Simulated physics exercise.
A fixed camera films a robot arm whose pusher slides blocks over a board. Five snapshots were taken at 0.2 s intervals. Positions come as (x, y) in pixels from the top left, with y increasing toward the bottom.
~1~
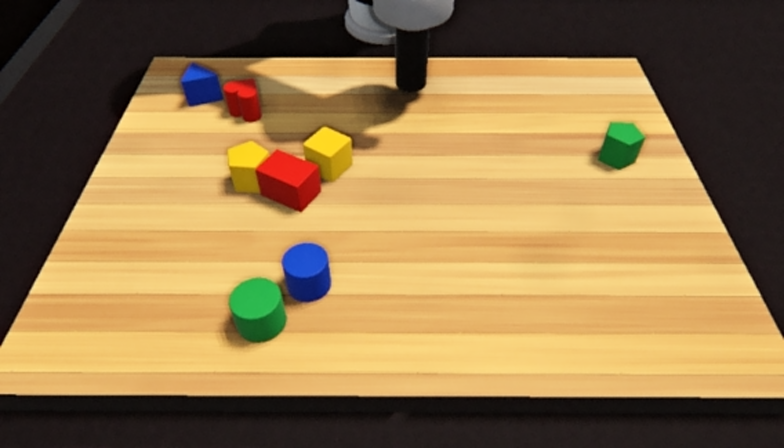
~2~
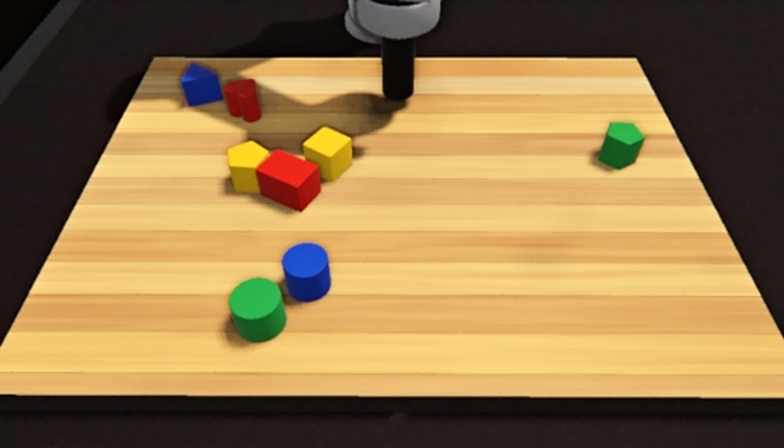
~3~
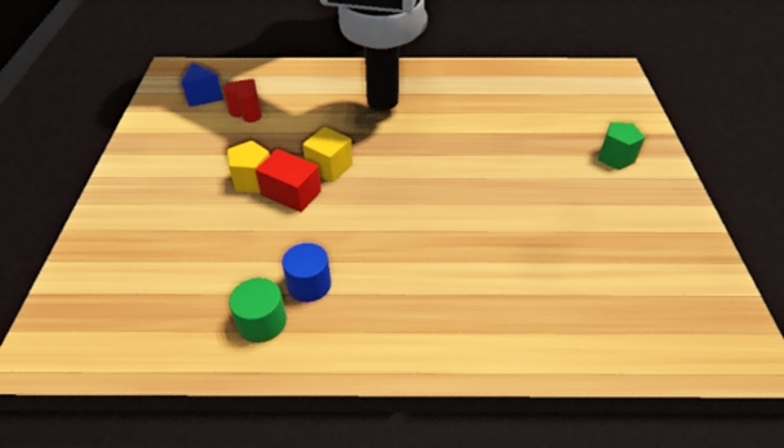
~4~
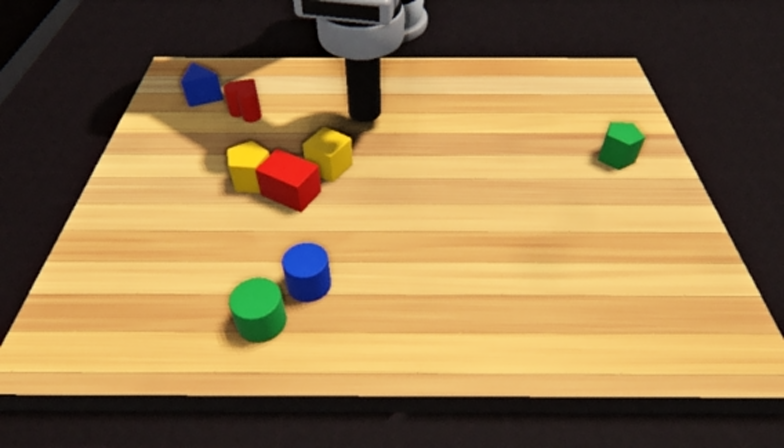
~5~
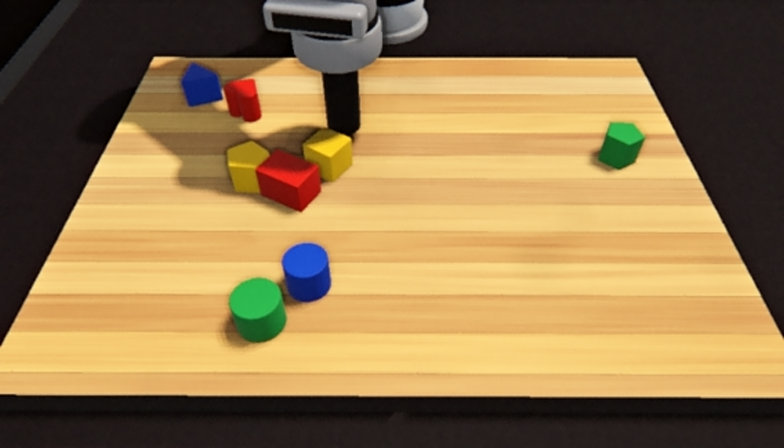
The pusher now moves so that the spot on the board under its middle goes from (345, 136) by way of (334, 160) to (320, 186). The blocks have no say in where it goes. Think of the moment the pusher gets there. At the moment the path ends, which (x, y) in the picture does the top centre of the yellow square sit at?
For the centre of its top, I'd go with (303, 186).
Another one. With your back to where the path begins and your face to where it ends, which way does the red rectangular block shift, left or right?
It's going to go right.
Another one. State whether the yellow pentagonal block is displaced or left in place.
It keeps its position.
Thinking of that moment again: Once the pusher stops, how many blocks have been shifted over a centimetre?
I predict two.
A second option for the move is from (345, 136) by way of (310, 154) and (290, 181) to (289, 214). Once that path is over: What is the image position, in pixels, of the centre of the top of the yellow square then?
The middle of its upper face should be somewhere near (323, 163).
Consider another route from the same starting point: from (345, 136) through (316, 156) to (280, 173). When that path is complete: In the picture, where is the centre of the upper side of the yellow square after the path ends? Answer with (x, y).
The middle of the upper face of the yellow square will lie at about (317, 157) in the picture.
On the path given first. Halfway along, pusher at (333, 150); red rectangular block at (280, 173); yellow square at (317, 157).
At the end, pusher at (318, 176); yellow pentagonal block in place; red rectangular block at (258, 191), turned 50° clockwise; yellow square at (303, 186), turned 15° anticlockwise.
